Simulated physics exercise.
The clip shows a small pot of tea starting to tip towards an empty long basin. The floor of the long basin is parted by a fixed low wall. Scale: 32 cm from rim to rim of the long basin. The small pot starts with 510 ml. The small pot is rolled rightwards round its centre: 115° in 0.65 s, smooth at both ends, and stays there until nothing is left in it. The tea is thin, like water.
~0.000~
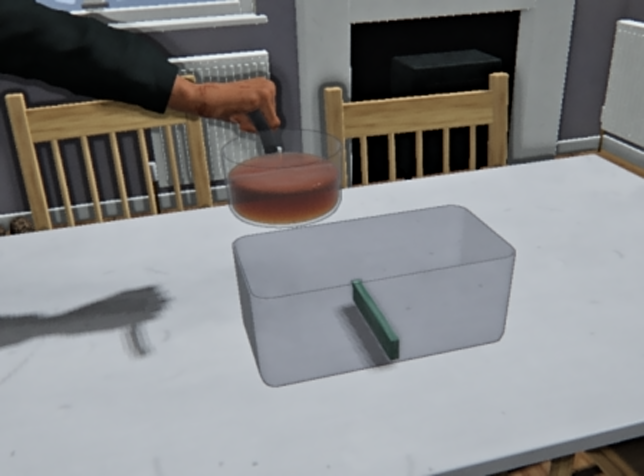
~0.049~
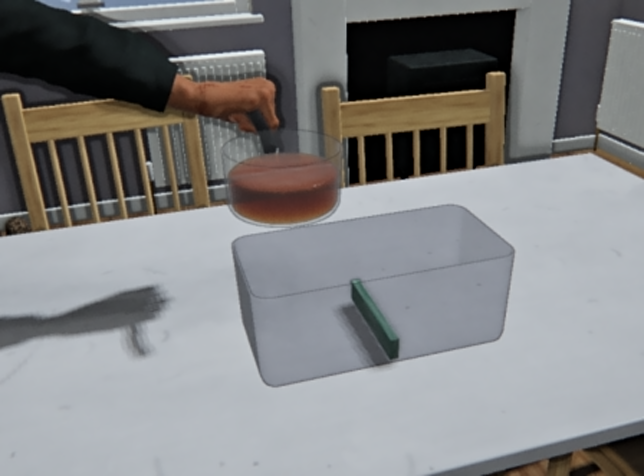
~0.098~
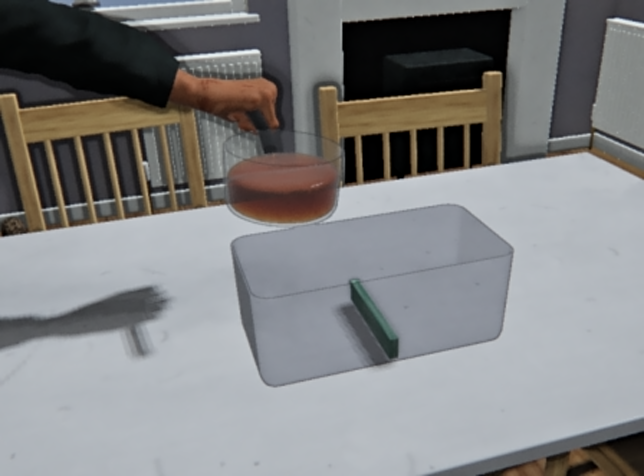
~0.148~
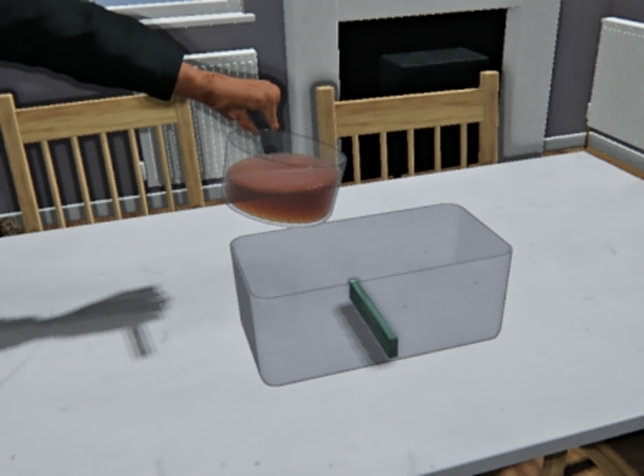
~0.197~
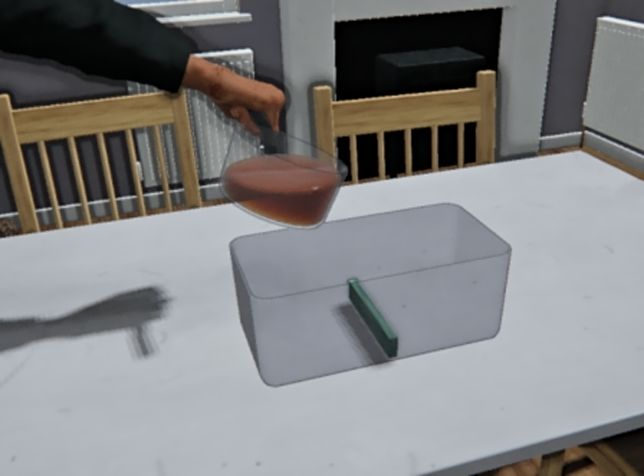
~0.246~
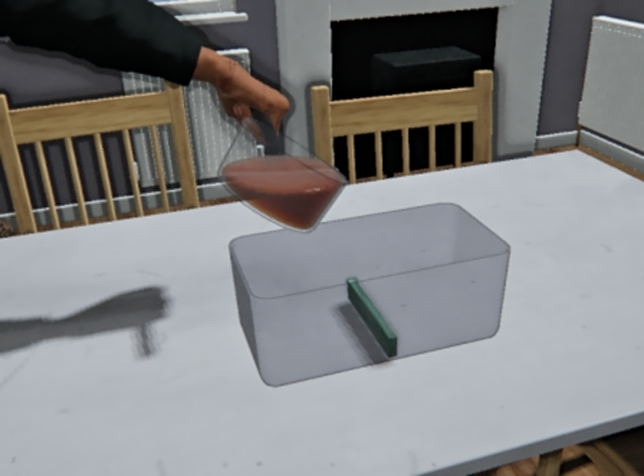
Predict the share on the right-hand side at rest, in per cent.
The far part has some 44 per cent.
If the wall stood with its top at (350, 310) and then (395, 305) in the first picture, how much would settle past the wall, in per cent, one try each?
In turn about 70 and 15 per cent.
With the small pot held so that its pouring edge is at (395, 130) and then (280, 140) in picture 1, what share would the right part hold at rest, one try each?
In turn about 85 and 20 per cent.
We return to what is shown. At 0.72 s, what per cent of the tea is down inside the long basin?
Near 94 in a hundred.
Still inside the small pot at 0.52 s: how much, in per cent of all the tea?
Some 22 per cent.
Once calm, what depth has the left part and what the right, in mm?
Some 12 mm on the left and 10 mm on the right.
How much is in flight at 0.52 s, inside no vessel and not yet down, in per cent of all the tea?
Some 32 per cent.
By 0.52 s the tilt is 104° and 22 per cent is still to pour, 21 is left of the wall and 25 right of it.
By 0.72 s the tilt is 115° and 3 per cent is still to pour, 50 is left of the wall and 44 right of it.
By 0.92 s the tilt is 115° and 0 per cent is still to pour, 55 is left of the wall and 44 right of it.
By 1.15 s the tilt is 115° and 0 per cent is still to pour, 55 is left of the wall and 44 right of it.
At rest 55 per cent lies left of the wall, 44 right of it and 1 outside.
